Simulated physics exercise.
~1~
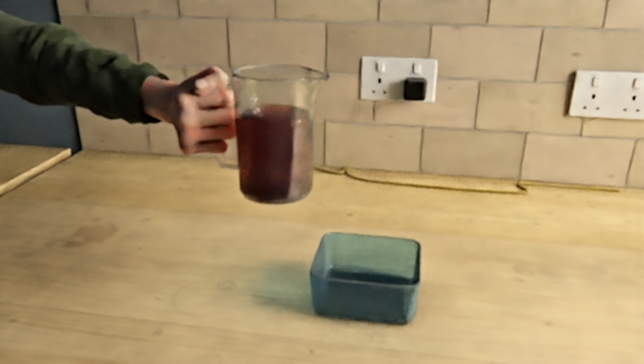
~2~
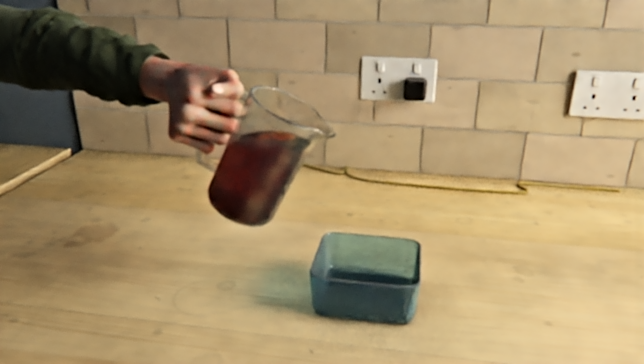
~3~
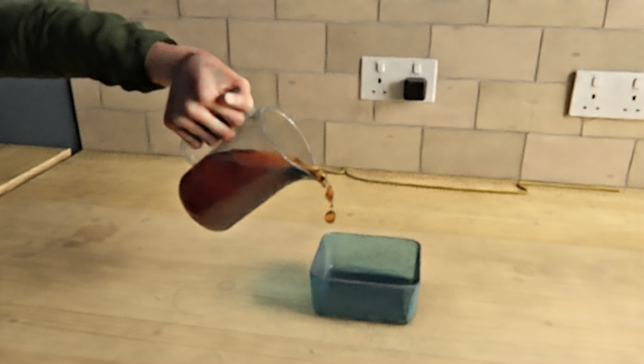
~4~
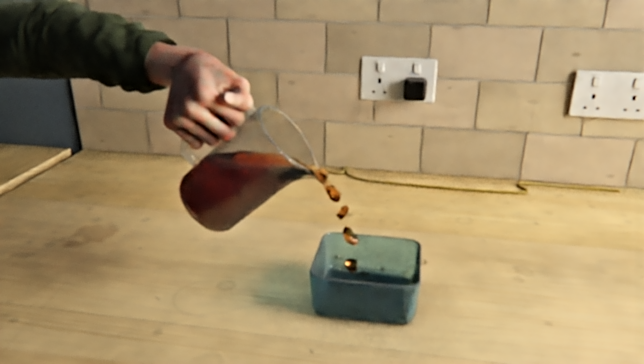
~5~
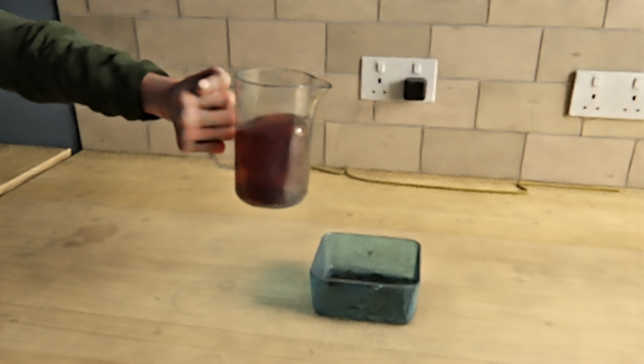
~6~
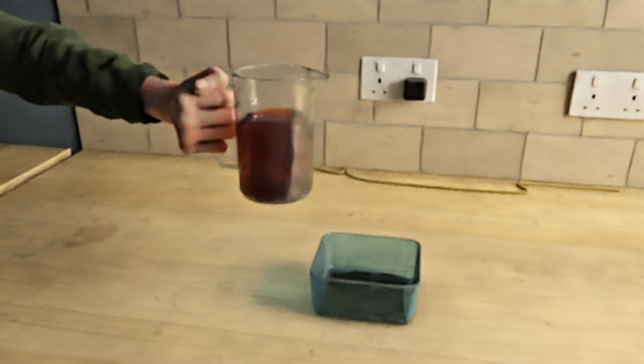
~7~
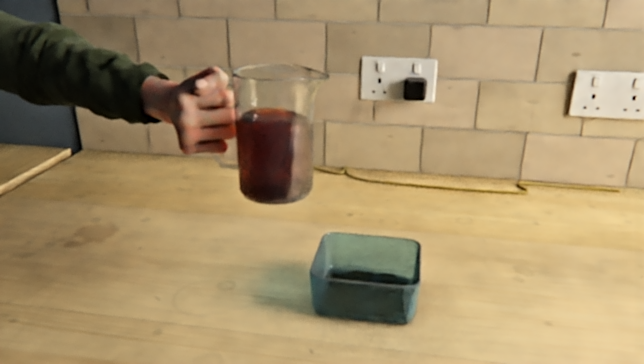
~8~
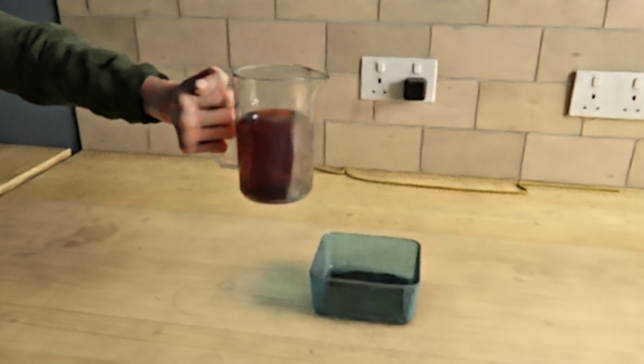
On a wooden work surface, a hand tilting a glass pitcher of tea, pouring a little into an oblong tub, then levelling it.
